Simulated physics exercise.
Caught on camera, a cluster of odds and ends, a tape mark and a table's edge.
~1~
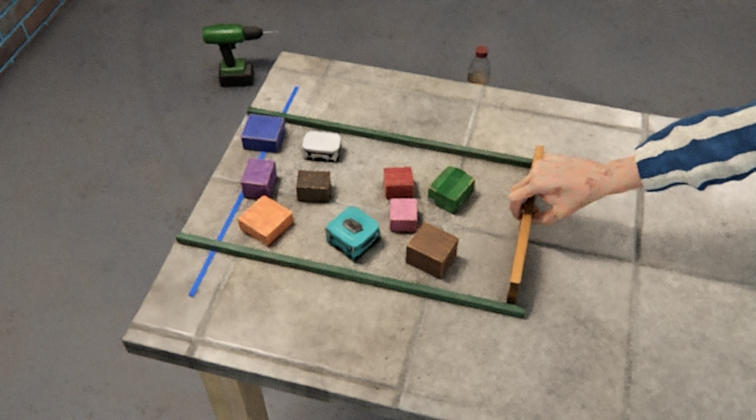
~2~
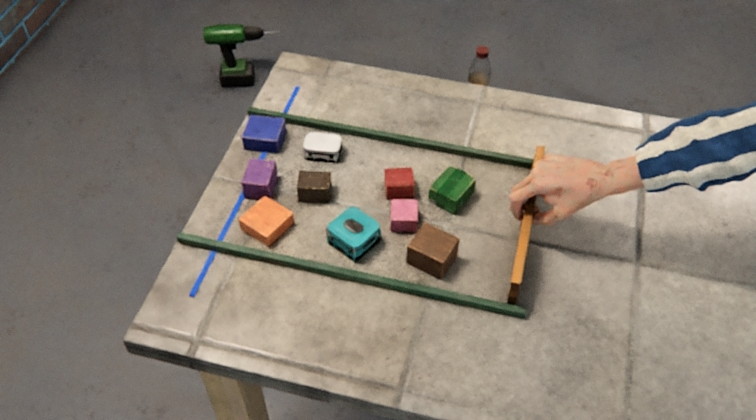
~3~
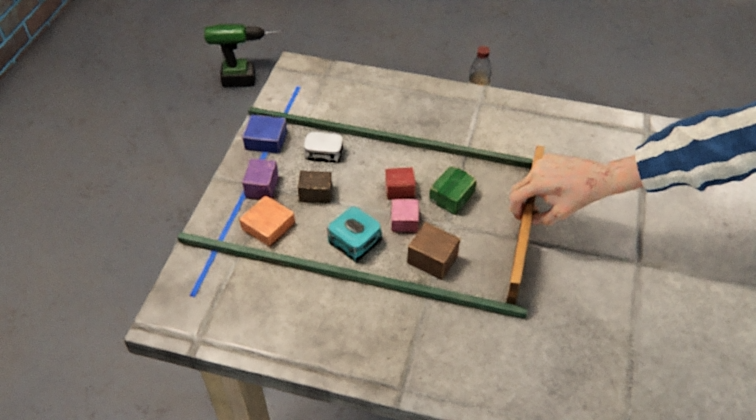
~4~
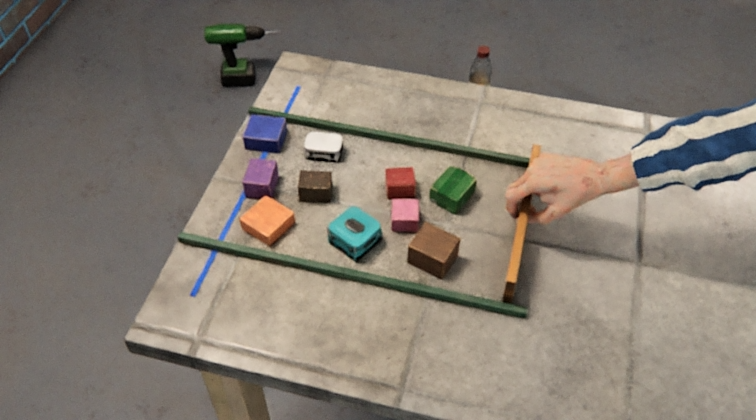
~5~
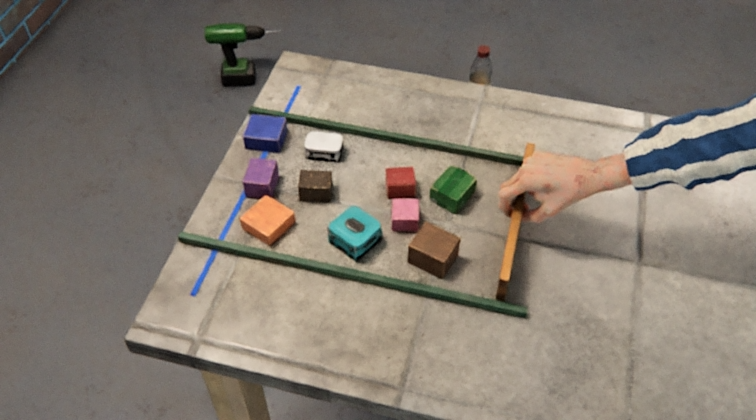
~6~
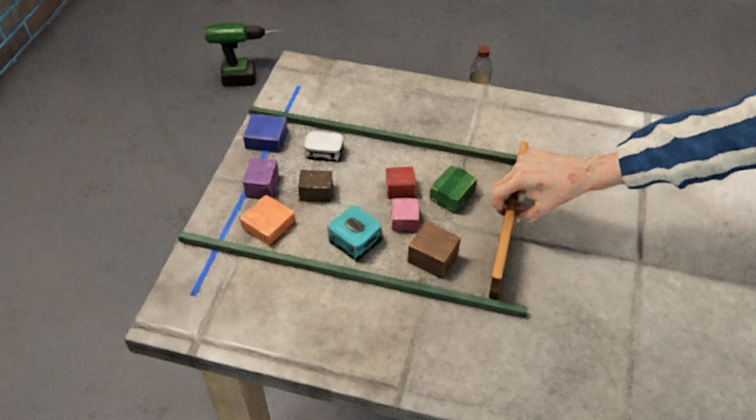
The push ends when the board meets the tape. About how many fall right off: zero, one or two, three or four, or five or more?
The number that fall off is five or more.
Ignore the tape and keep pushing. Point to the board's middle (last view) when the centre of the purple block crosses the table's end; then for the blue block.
Its middle is around (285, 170) and around (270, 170).
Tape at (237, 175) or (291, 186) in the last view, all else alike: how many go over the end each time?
The counts: 6 and 1.
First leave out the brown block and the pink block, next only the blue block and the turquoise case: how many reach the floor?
The counts: 3 and 4.
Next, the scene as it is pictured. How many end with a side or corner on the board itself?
4 of them.
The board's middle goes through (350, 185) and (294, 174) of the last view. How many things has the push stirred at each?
By then 7, and 10.
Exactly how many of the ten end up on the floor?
It comes to 6.
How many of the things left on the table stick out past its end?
That would be 0.
Soon after, none off yet; blue block at rest near (266, 133); purple block at rest near (261, 178); orange block at rest near (268, 220).
After that, none off yet; blue block at rest near (266, 133); purple block moving near (258, 178); orange block displaced about its own width near (223, 214).
In the end, the number that fall off is five or more; gone, red block, turquoise case, black block, orange block, purple block and blue block.
